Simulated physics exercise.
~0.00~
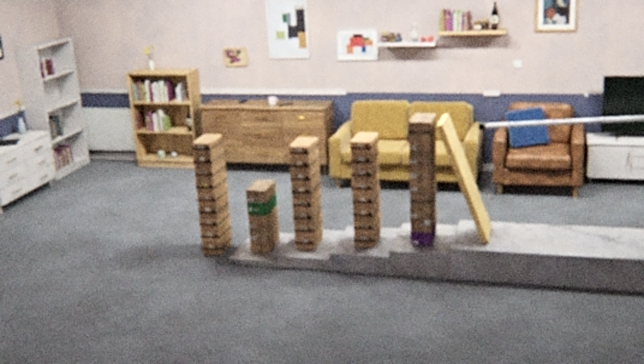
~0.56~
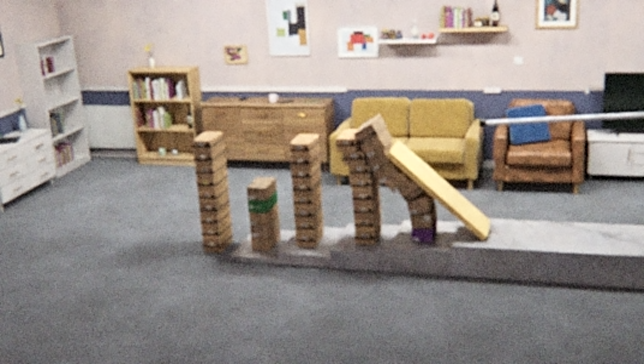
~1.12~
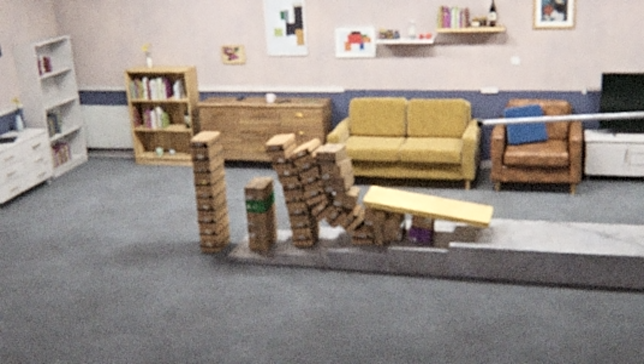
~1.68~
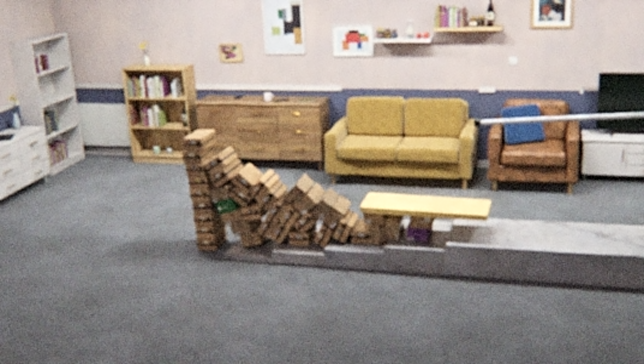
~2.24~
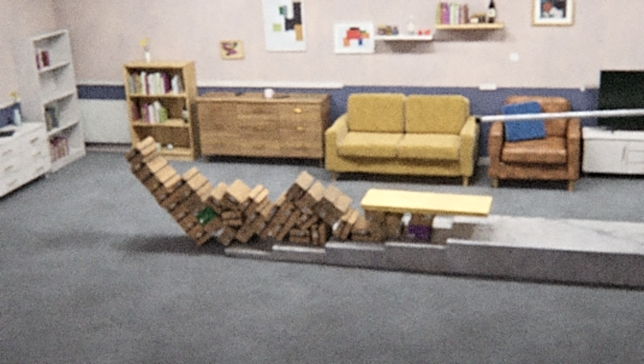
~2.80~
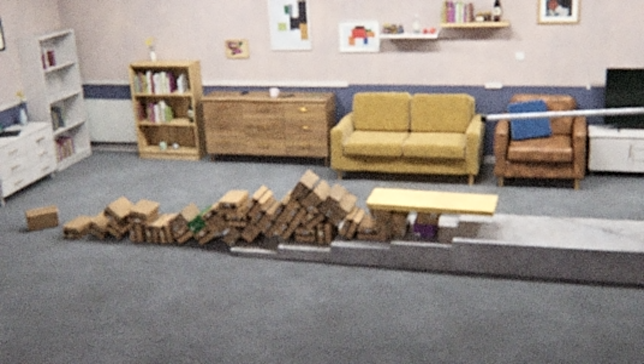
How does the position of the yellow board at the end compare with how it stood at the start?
At the start the board is steeply upright, leaning against the pile at the right. By the end it has tipped over and lies almost level on top of the fallen boxes there.
